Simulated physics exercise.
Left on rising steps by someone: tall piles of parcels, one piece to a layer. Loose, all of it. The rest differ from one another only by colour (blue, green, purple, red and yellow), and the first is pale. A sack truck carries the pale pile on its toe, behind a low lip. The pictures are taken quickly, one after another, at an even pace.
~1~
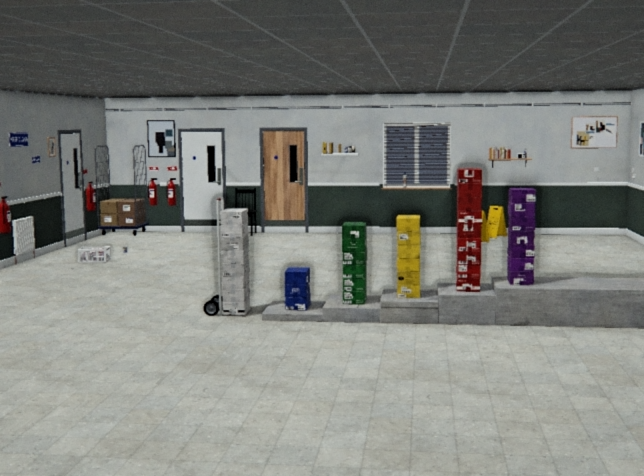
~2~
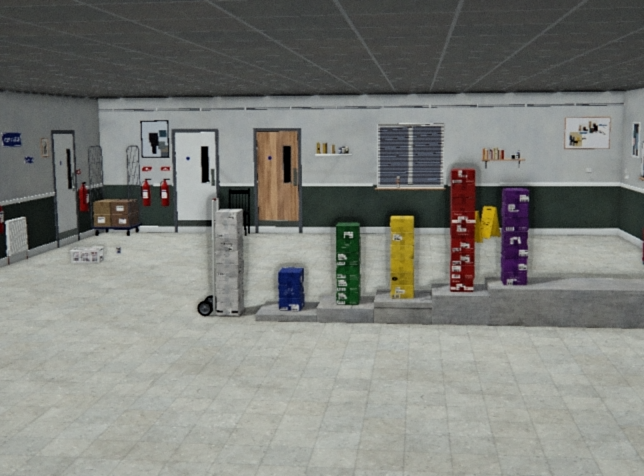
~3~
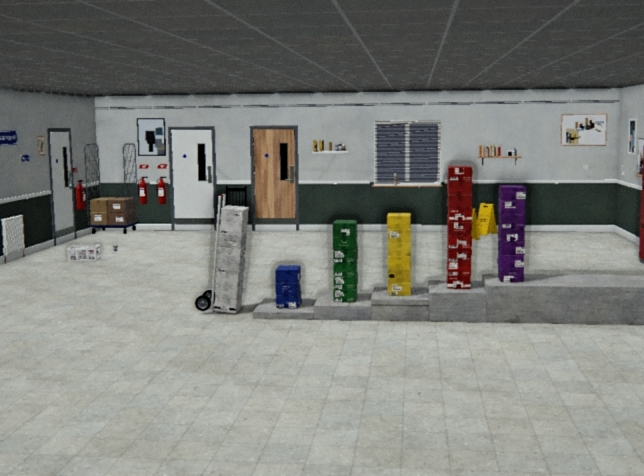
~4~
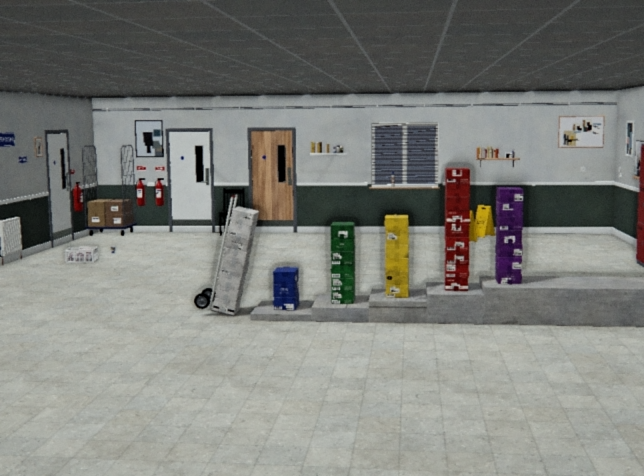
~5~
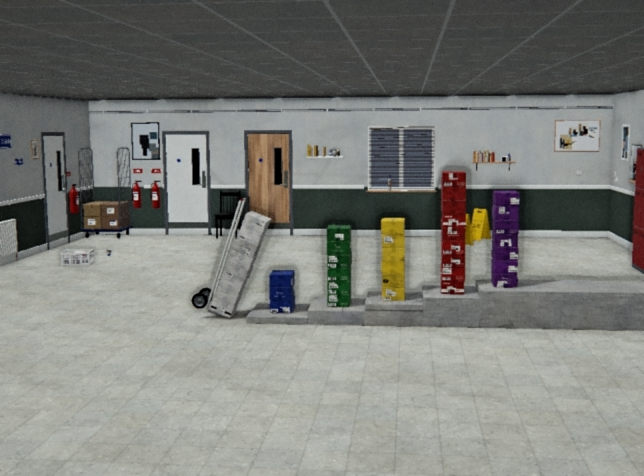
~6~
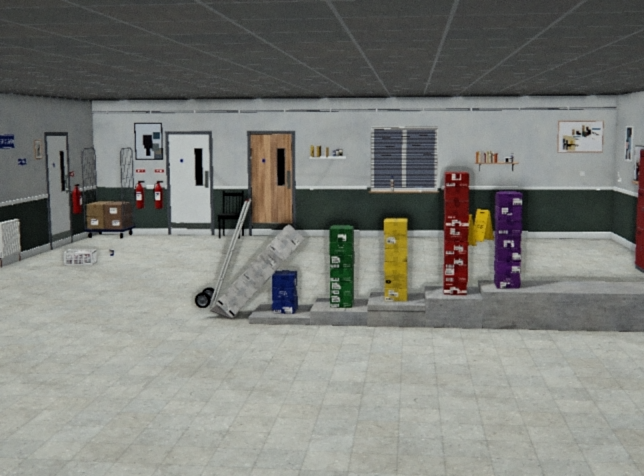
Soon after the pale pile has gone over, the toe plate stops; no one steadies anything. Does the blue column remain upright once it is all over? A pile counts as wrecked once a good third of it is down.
Yes.
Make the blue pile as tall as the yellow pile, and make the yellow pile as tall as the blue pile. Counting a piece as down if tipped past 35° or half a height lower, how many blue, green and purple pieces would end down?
Blue: 6, green: 6, purple: 0.
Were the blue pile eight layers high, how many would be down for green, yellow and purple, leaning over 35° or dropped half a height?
Tally - green 6, yellow 6, purple 7.
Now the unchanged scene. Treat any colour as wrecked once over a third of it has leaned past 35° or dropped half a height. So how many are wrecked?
The total is 0.
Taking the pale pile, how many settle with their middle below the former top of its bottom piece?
That would be 1 in total.
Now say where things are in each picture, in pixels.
In the first frame (we follow the side turned to the camera), truck frame (218, 223) level; top blue parcel (295, 278); top green parcel (353, 232); no other piece has moved.
The second frame shows truck frame (213, 223) rocked barely; top blue parcel (289, 279).
The third frame shows truck frame (218, 219) rocked a little, top of the pale pile leaning a little; top blue parcel (286, 276); no other piece has moved.
The fourth frame shows truck frame (228, 220) rocked a little, top of the pale pile leaning a little; top blue parcel (284, 278); no other piece has moved.
The fifth frame shows truck frame (234, 223) rocked clearly, top of the pale pile leaning clearly; top blue parcel (280, 281); no other piece has moved.
The sixth frame shows truck frame (239, 223) rocked clearly, top of the pale pile leaning well over; top blue parcel (283, 282); top red parcel (457, 180); no other piece has moved.
Soon, 8 of the pale pile down; none of the 3 blue parcels down (0 of 31 in all colours); top blue parcel displaced a little.
A while on, 8 of the pale pile down; none of the 3 blue parcels down (0 of 31 in all colours); top blue parcel tipped barely; top green parcel displaced a little.
Finally, 8 of the pale pile down; none of the 3 blue parcels down (0 of 31 in all colours); top blue parcel displaced a little; top green parcel displaced a little. Seen by the last camera, middles, top blue parcel near (288, 279), top green parcel near (344, 234).
